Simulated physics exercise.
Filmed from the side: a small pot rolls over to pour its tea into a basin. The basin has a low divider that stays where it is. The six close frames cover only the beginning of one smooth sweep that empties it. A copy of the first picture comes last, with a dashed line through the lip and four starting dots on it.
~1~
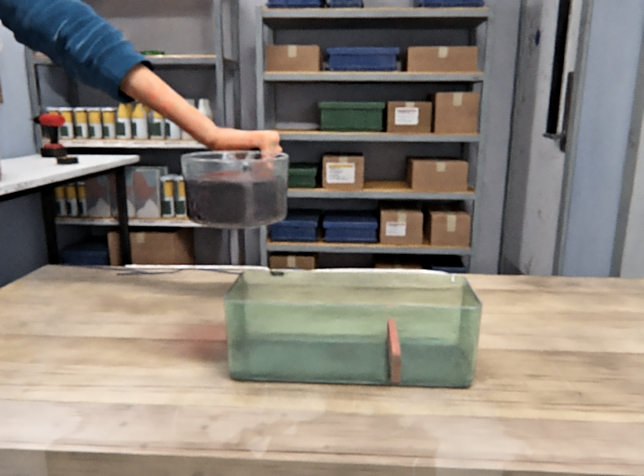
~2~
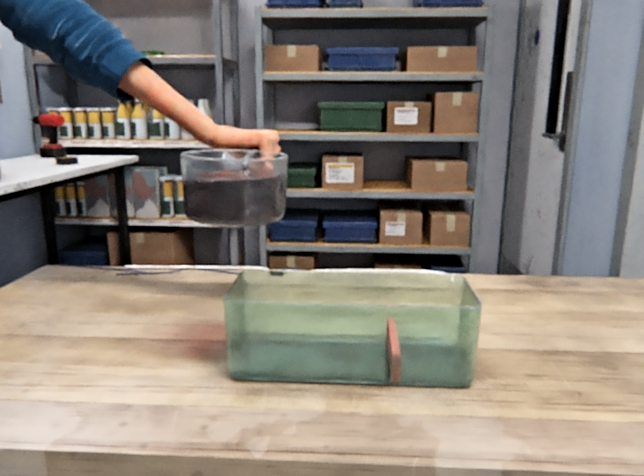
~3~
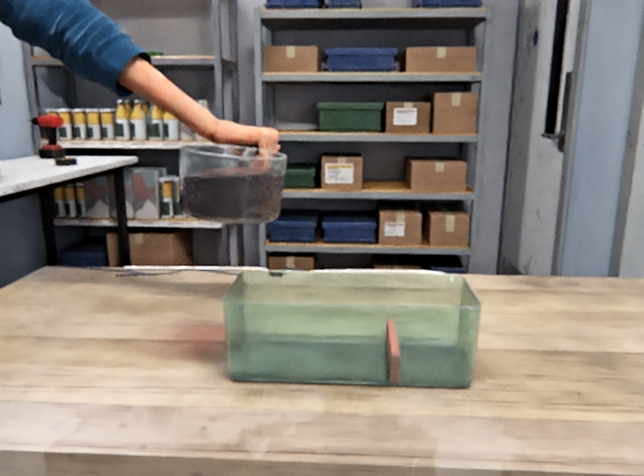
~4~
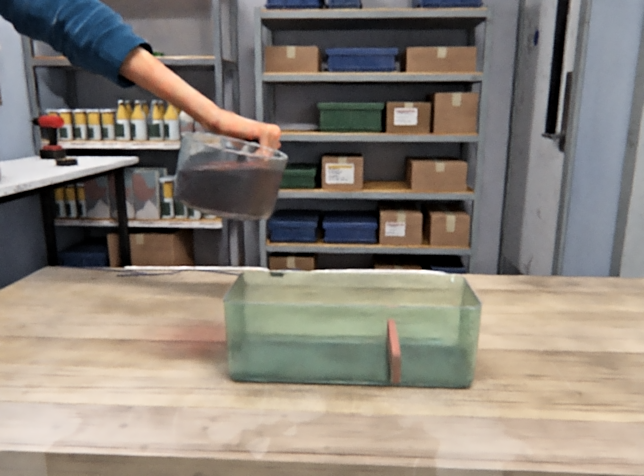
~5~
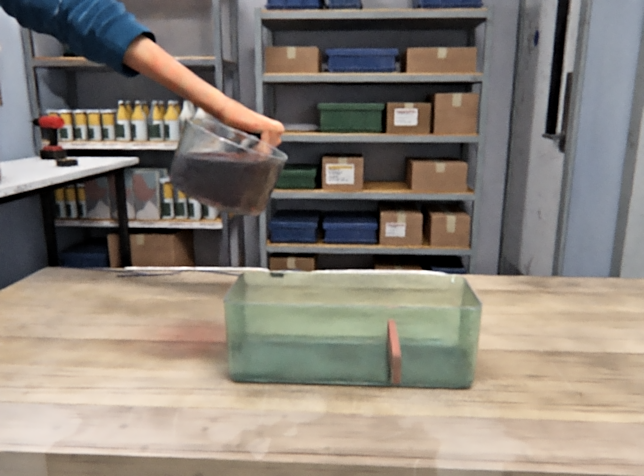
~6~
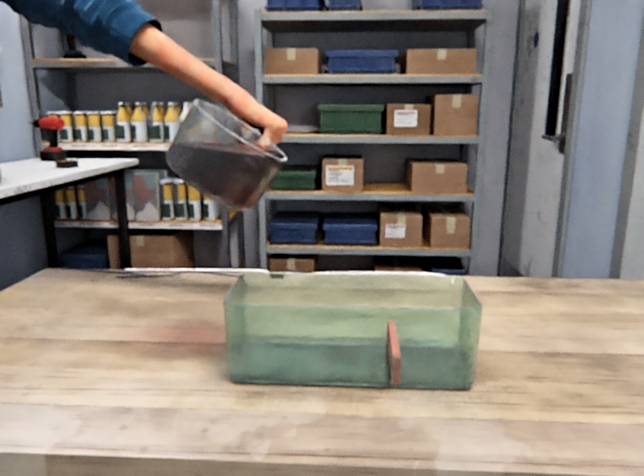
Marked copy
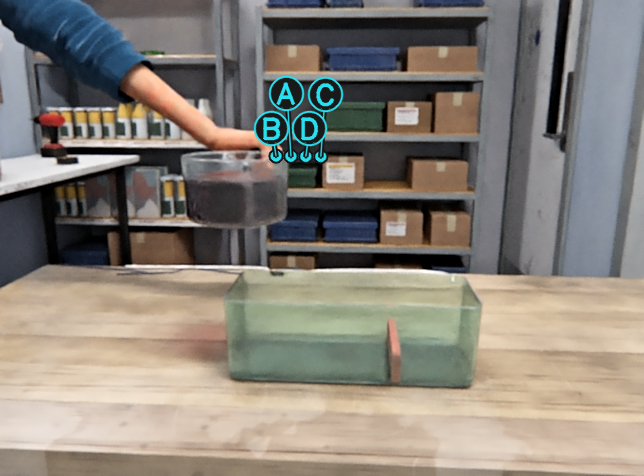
In a storeroom with stocked shelves, a hand steadily tilting a clear pot of dark liquid above a greenish glass basin.
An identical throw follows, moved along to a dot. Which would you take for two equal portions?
The best dot is D.
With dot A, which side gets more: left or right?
More ends on the left.
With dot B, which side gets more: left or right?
The left side.
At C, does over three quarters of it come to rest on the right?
No.
On the marked copy, A at (290, 156); B at (276, 156); C at (320, 156); D at (305, 156).
For dot A, about 72 % ends left of the wall and 25 % right of it; 4 % is lost outside.
For dot B, about 87 % ends left of the wall and 8 % right of it; 5 % is lost outside.
For dot C, about 34 % ends left of the wall and 62 % right of it; 3 % is lost outside.
For dot D, about 49 % ends left of the wall and 48 % right of it; 3 % is lost outside.
